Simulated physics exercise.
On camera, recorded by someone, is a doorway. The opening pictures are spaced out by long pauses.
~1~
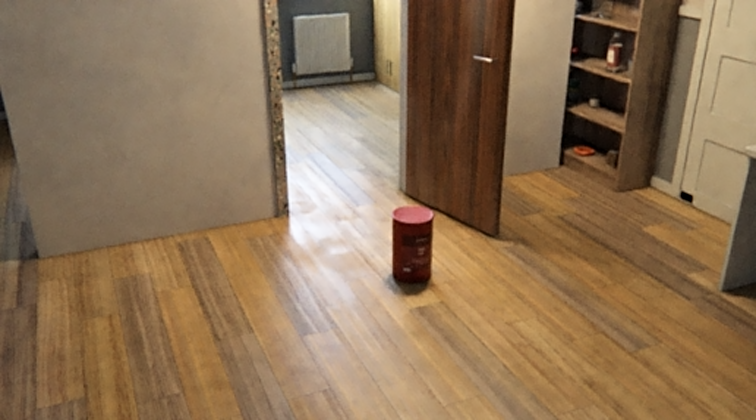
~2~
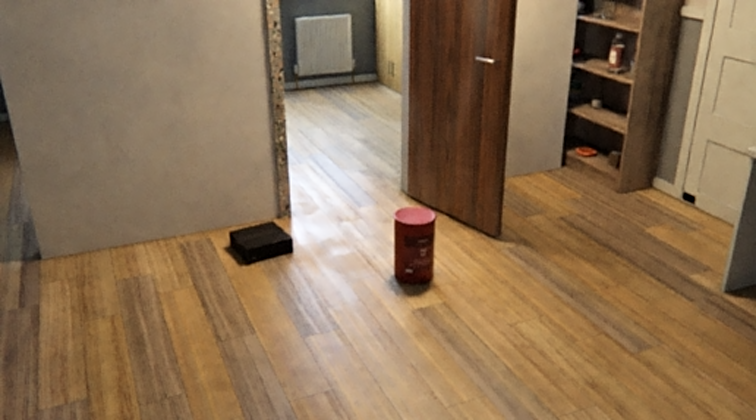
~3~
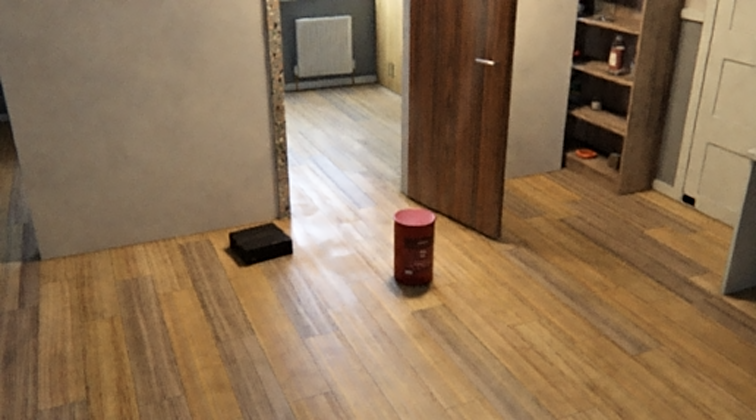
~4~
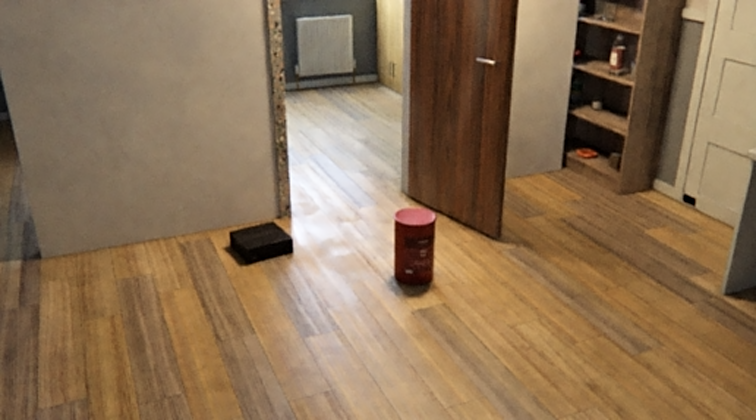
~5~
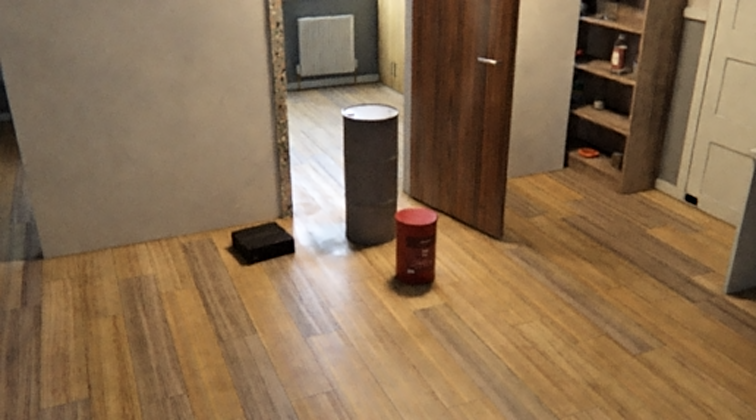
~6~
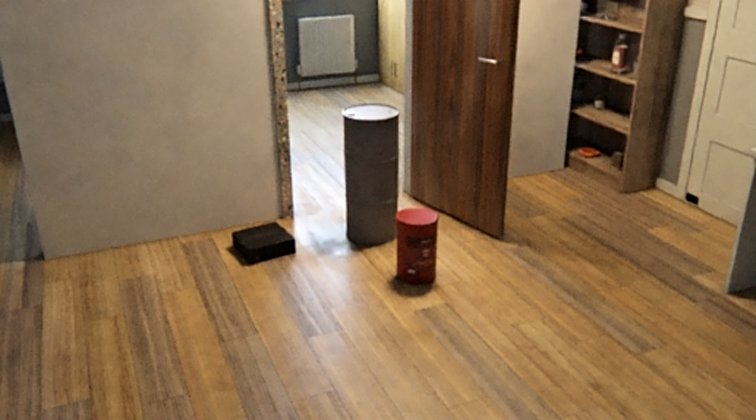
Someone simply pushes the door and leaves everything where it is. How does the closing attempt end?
It ends with the door stuck open.
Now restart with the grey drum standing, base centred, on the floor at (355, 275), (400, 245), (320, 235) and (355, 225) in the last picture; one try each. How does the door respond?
Try one: The door swings to; try two: It gets held up; try three: It gets held up; try four: It gets held up.
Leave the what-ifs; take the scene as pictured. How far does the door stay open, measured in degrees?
Some 60° open.
Then, 0.80 s past the last view, door 90° open.
Then, 1.30 s past the last view, door 71° open.
Finally, door 58° open; all 3 still in place. Final places as the last picture's camera would see them, grey drum near (370, 174).
